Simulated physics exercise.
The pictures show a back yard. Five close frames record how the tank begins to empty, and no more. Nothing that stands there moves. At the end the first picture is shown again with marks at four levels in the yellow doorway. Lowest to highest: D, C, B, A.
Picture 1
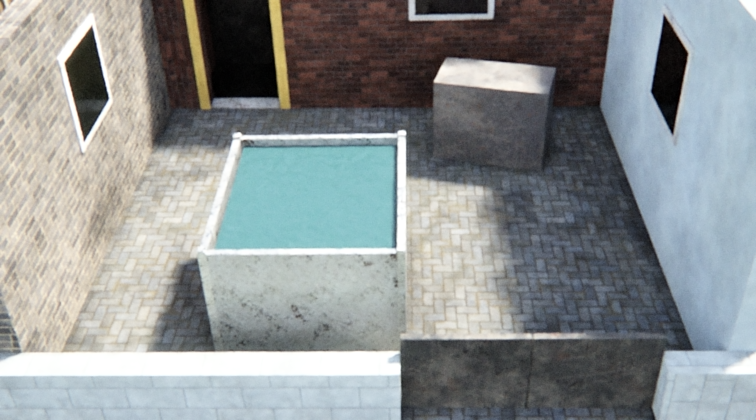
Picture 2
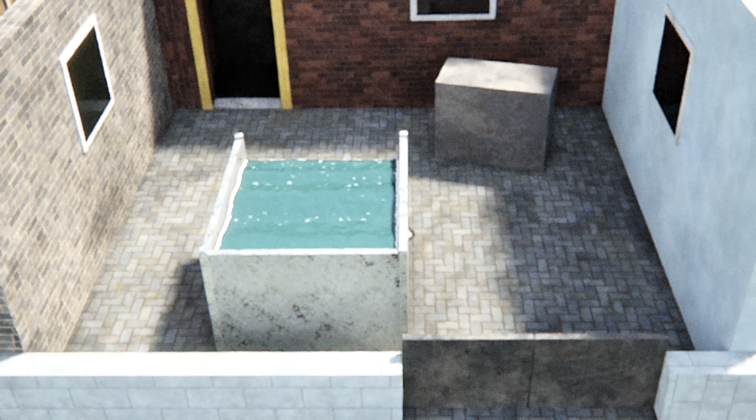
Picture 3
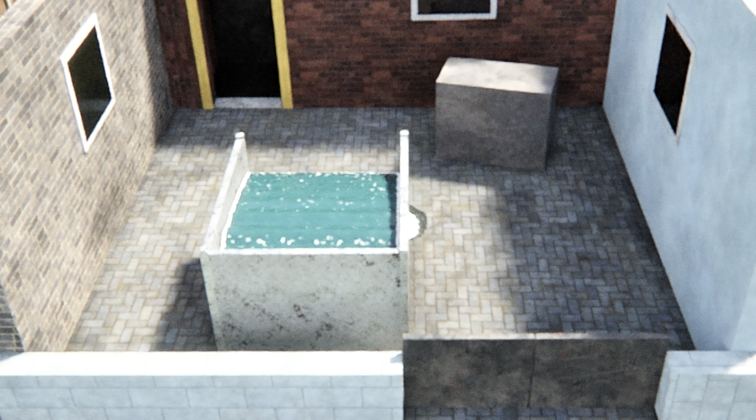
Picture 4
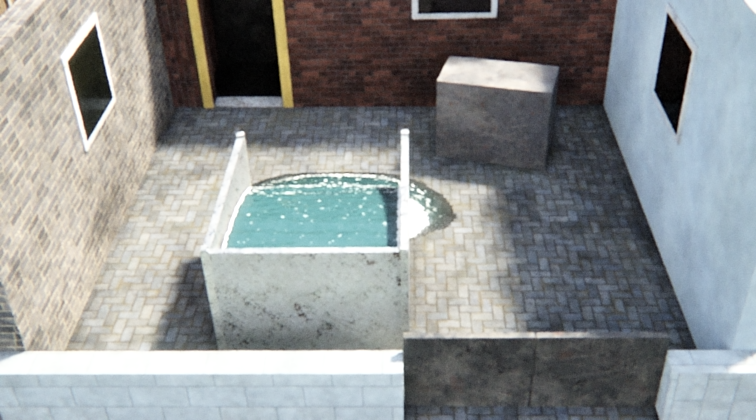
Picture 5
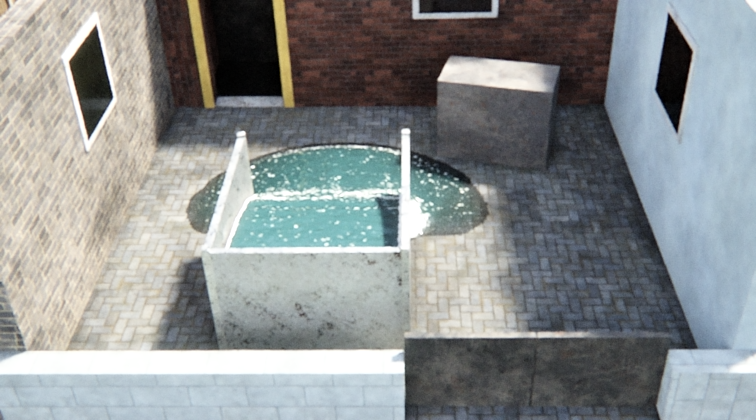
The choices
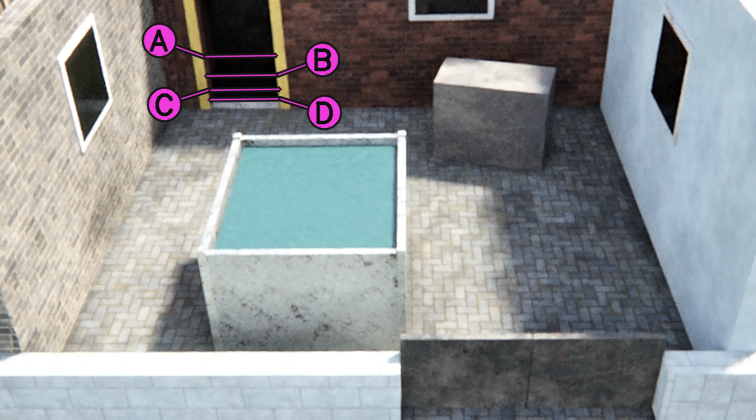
Back yard with a stone-walled tank losing its far side, the teal water sinking inside and spreading out across the paving.
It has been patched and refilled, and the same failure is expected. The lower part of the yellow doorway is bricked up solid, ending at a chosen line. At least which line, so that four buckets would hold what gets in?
B will do.
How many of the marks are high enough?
Two of them.
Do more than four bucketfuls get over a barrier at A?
No, that is safe.
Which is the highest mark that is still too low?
Here it is mark C.
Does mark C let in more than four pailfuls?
Yes.
On the marked copy, A at (239, 56); B at (242, 75); C at (243, 89); D at (245, 99); from the bottom up D, C, B, A.
With A, nothing gets over.
With B, a splash gets over, under a bucket.
With C, about 10 bucketfuls get in.
With D, dozens of bucketfuls pour in.
